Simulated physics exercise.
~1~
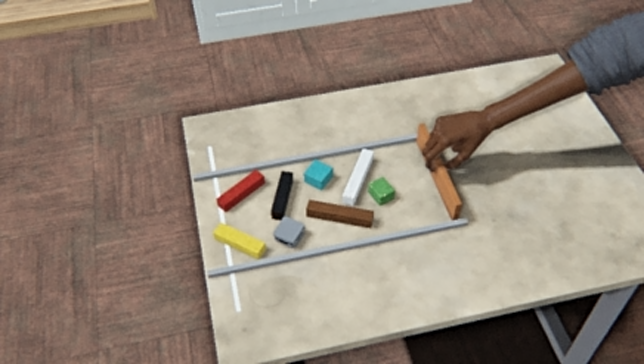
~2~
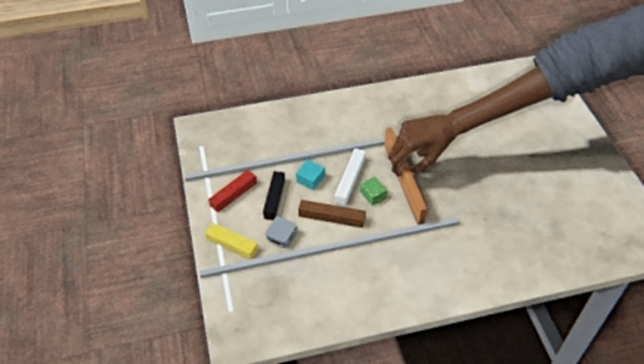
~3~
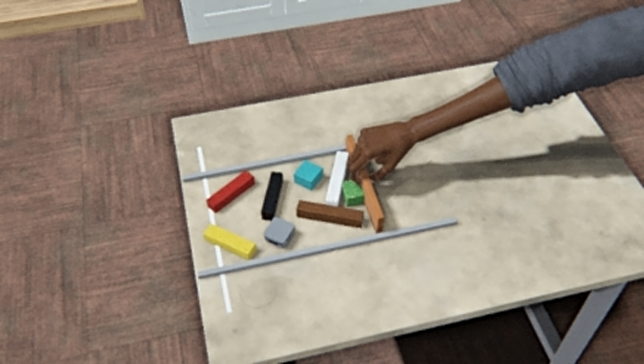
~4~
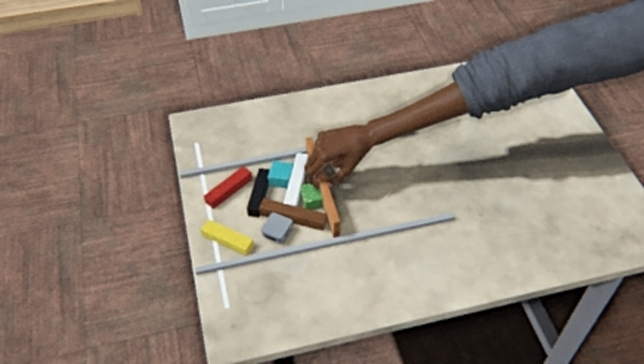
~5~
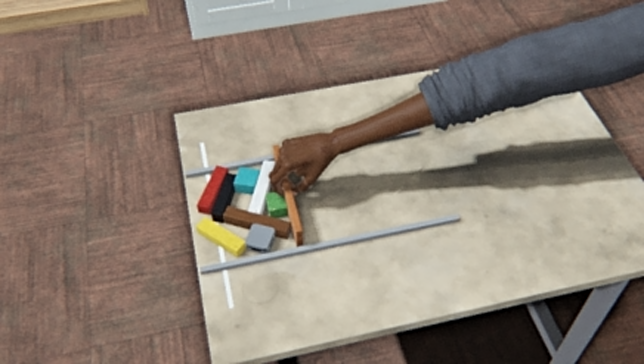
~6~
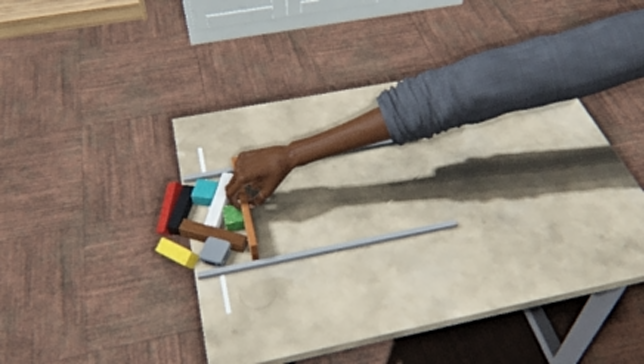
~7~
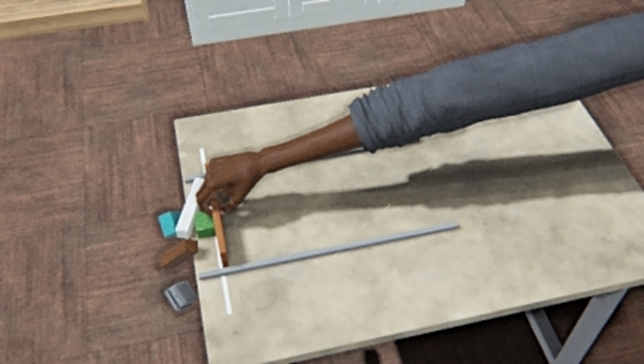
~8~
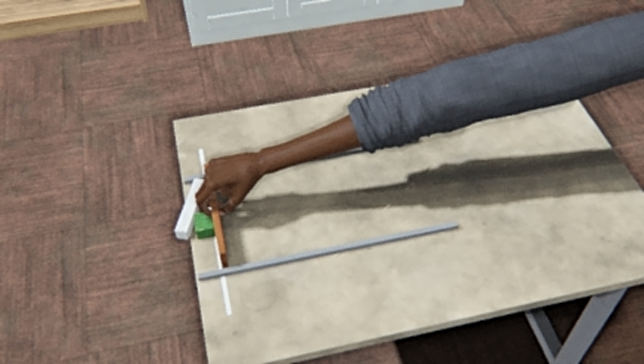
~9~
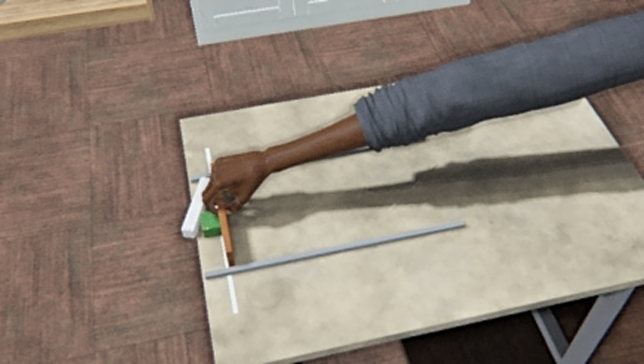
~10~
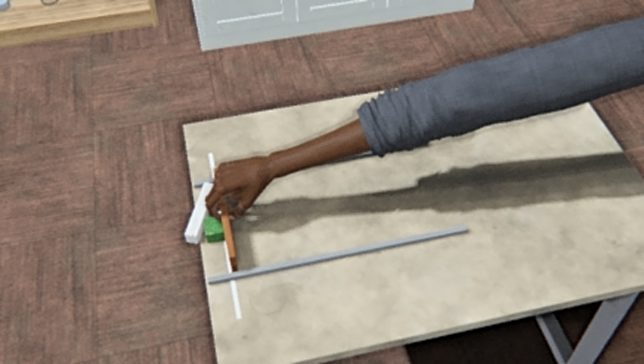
Hand sliding an orange board left between rails, sweeping coloured blocks off the table's end, with white and green pieces remaining.
